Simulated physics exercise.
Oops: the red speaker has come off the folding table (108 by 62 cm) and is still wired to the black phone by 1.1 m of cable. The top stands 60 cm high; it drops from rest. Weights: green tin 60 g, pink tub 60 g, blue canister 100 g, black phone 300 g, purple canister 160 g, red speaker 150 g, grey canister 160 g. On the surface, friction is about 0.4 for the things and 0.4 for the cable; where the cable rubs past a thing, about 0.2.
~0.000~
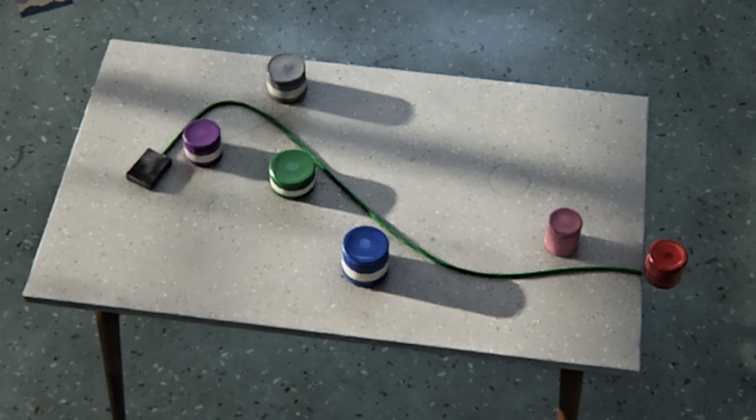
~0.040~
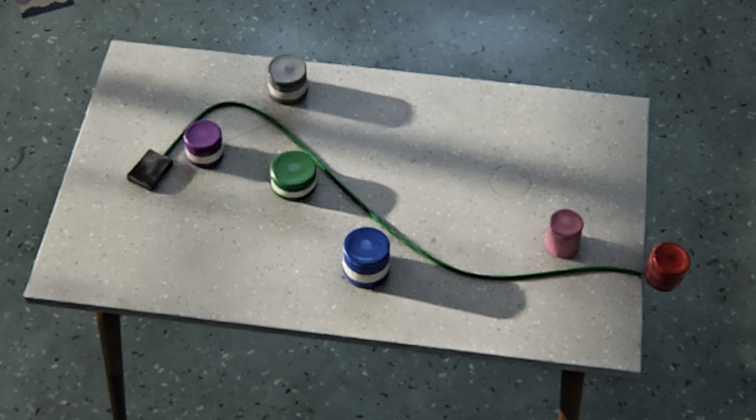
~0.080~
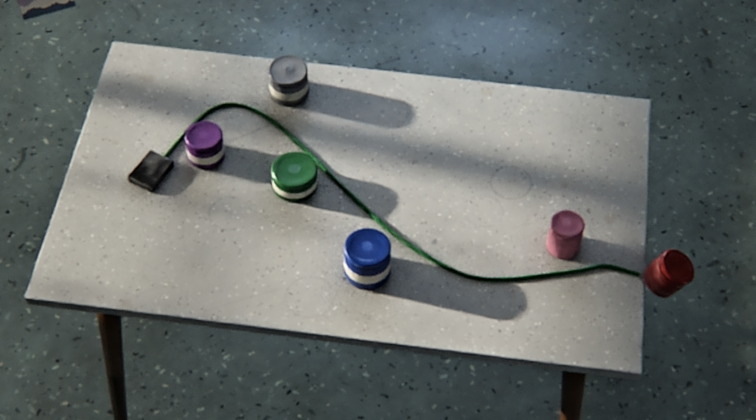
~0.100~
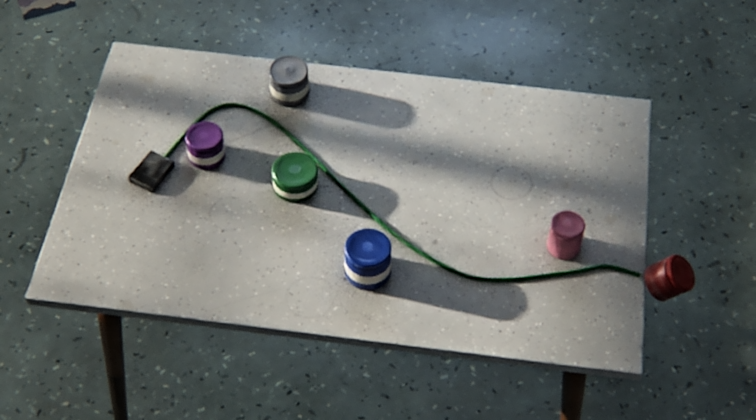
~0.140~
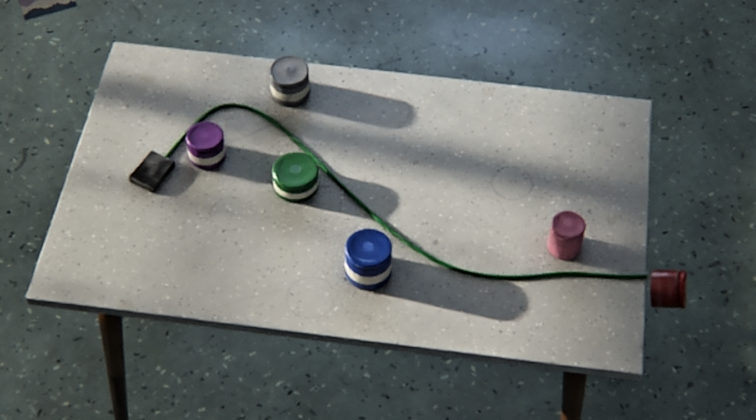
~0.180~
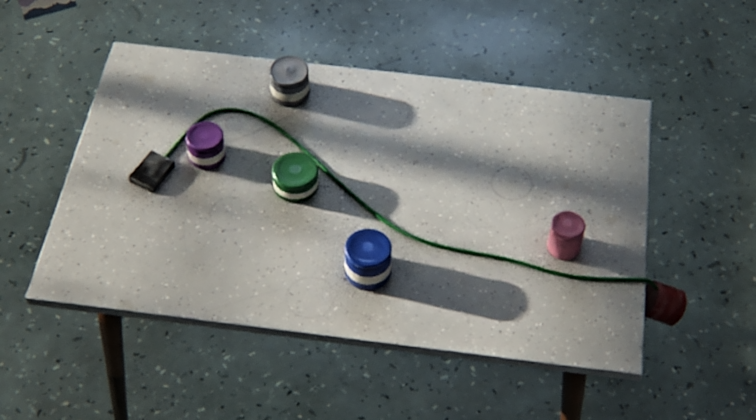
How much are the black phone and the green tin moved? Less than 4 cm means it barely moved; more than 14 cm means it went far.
In the end the black phone barely moves, the green tin barely moves.
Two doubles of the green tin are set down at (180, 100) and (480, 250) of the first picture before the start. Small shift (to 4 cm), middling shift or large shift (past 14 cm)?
Going in order, I'd call it a short shift for the first and an in-between shift for the second.
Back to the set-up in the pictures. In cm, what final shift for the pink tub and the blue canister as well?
Final places, approx.: Pink tub 2 cm off, blue canister 0 cm off.
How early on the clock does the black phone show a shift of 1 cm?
Black phone at about 0.60 s on the clock.
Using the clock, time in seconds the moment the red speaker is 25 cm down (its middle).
That comes at 1.20 seconds.
By 0.4 s, the cable's tail end at (171, 158); red speaker over the edge, purple canister 3 cm off its start, pink tub 2 cm off its start.
By 0.7 s, the cable's tail end at (175, 159); black phone 1 cm off its start, red speaker over the edge, purple canister 3 cm off its start.
By 0.9 s, the cable's tail end at (177, 160); black phone 2 cm off its start at (160, 167), green tin 1 cm off its start at (293, 174), red speaker over the edge.
By 1.2 s, the cable's tail end at (177, 160); black phone 2 cm off its start, green tin 1 cm off its start, purple canister 3 cm off its start.
By 2.4 s, the cable's tail end at (177, 160); black phone 2 cm off its start at (160, 167), green tin 1 cm off its start at (293, 174), red speaker over the edge, purple canister 3 cm off its start at (208, 149).
